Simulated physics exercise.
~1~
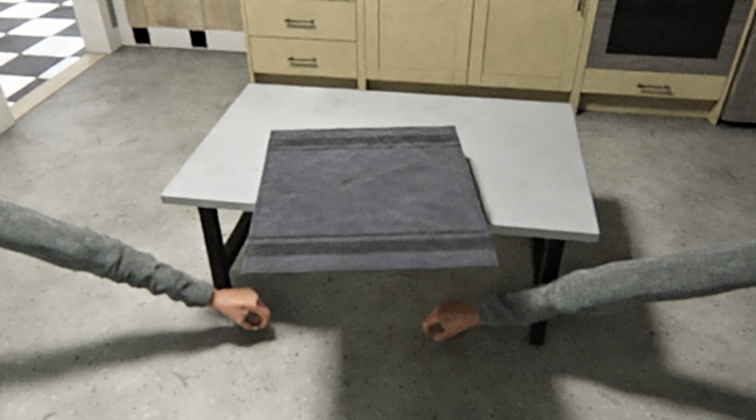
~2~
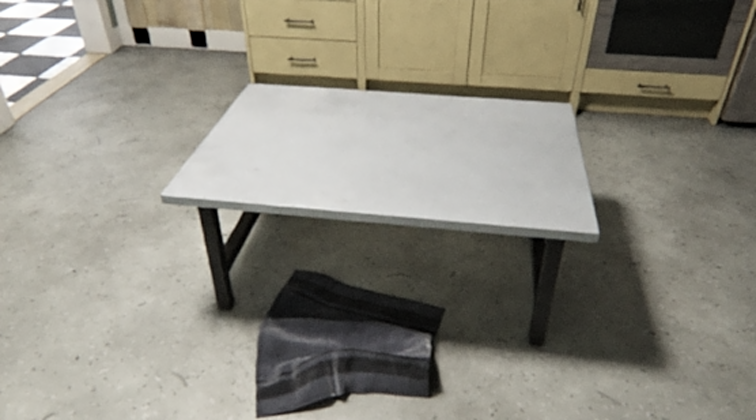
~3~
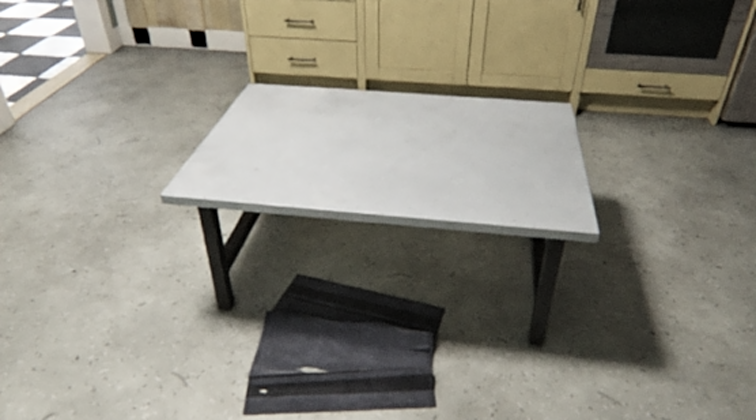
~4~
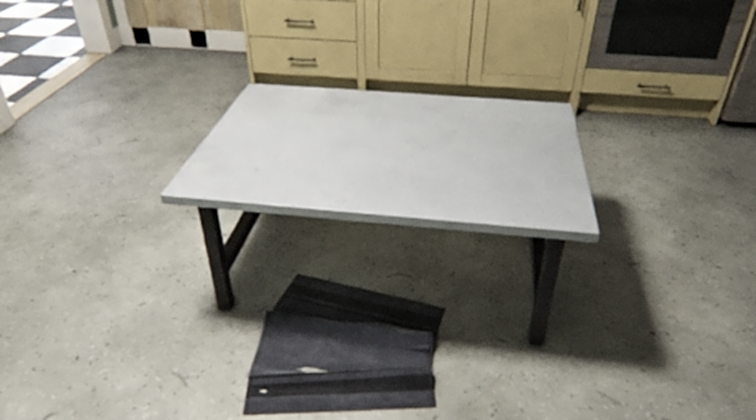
A dark grey scarf, wide and flat like a cloth, hangs level over the front part of a pale grey table with black legs, seen from above and in front in a kitchen. Cream cupboards and an oven stand behind, with a black-and-white checkered floor at the upper left. Two grey-sleeved arms reach in from either side, their hands near the cloth's front edge. The arms are then gone, and the scarf has gone over the front edge, landing crumpled on the concrete floor. It flattens slightly and lies still, folded, leaving the tabletop bare.
